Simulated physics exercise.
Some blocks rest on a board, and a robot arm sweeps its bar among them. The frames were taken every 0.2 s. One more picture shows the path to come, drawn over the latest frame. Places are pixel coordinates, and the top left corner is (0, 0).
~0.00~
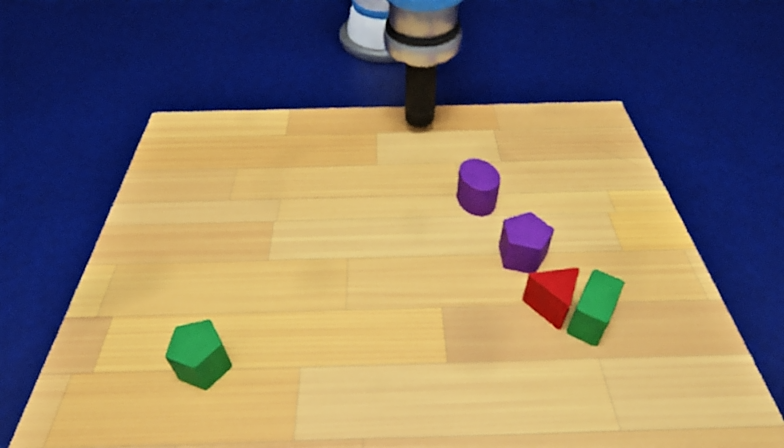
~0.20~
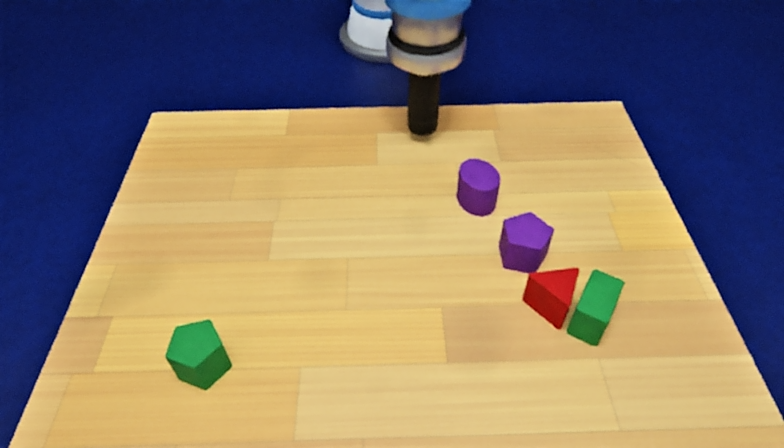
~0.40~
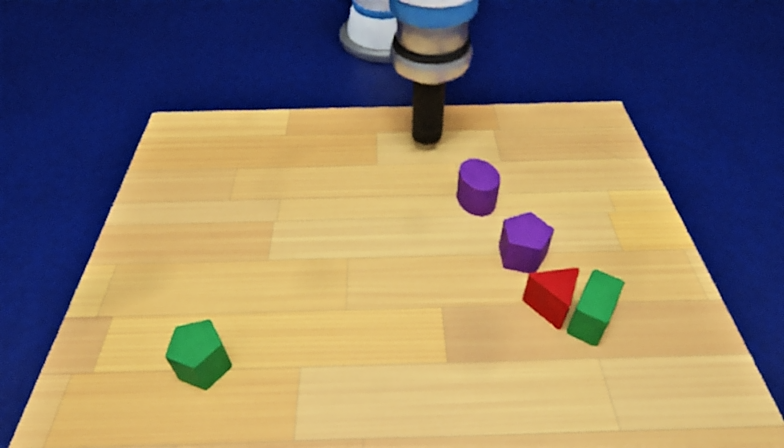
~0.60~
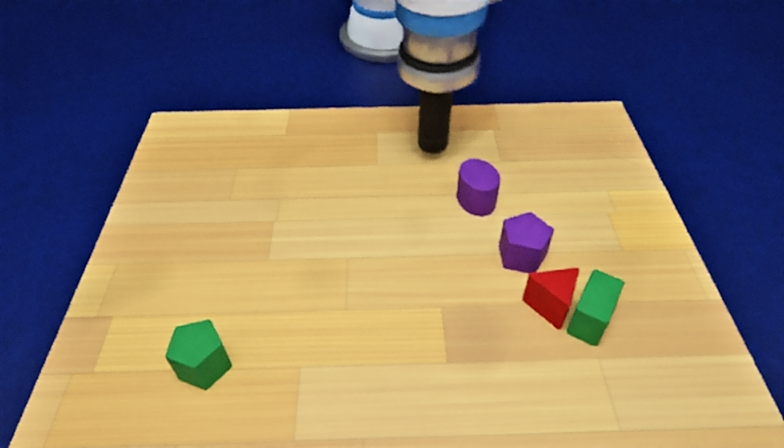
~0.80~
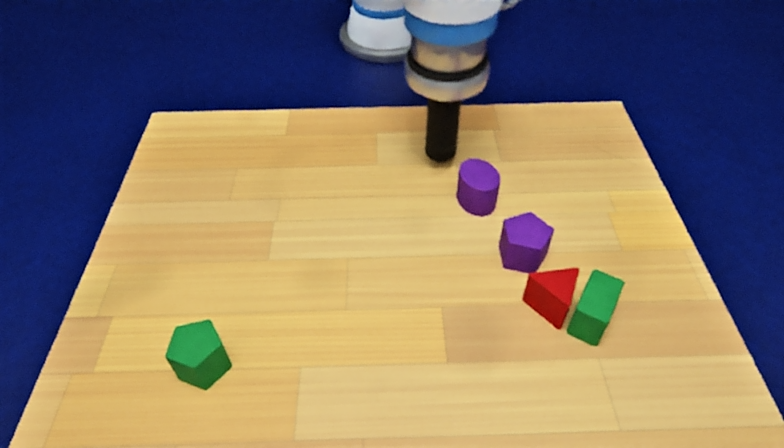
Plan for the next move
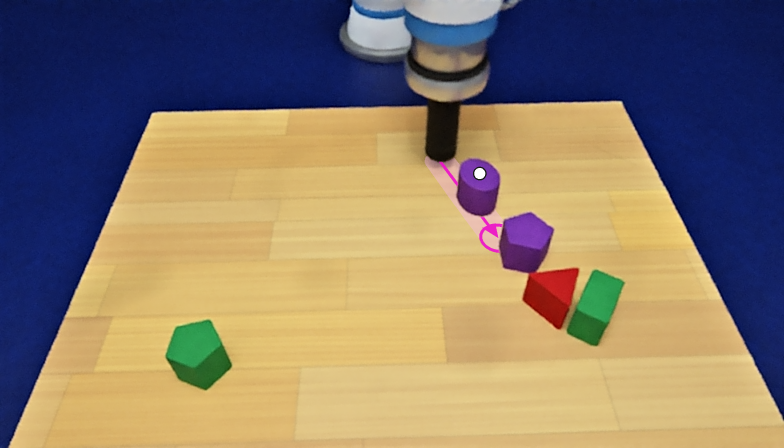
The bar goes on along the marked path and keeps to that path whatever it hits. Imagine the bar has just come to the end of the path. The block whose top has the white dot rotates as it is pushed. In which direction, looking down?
My answer: Anticlockwise.
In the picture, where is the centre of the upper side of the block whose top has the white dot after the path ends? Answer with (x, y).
It is going to be at (548, 222).
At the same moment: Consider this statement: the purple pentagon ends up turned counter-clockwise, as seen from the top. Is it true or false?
It is false.
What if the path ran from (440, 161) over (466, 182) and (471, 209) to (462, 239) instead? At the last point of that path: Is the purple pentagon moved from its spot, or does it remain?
The answer is that it is displaced.
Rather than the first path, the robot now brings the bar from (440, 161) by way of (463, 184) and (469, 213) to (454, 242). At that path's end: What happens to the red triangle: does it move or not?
It is not moved.
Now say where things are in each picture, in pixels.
The first picture shows lower end of the bar at (420, 119), tops of blocks, purple oval at (480, 174), purple pentagon at (528, 230), red triangle at (559, 282).
The second picture shows bar at (423, 128), blocks as before.
The third picture shows bar at (427, 136), blocks as before.
The fourth picture shows bar at (433, 145), blocks as before.
The fifth picture shows bar at (441, 153), purple oval at (480, 174), purple pentagon at (528, 230), red triangle at (559, 282).
The drawn path runs from (440, 161) directly to (498, 238); the dot is on the purple oval.
The first path, step by step. One third of the way, bar at (459, 177); purple oval at (488, 182).
Two thirds of the way, bar at (479, 203); purple oval at (517, 206), turned 20° anticlockwise; purple pentagon at (538, 240), turned 15° clockwise.
At the end, bar at (500, 230); purple oval at (548, 222), turned 65° anticlockwise; purple pentagon at (567, 257), turned 65° clockwise; red triangle at (561, 289), turned 15° clockwise.
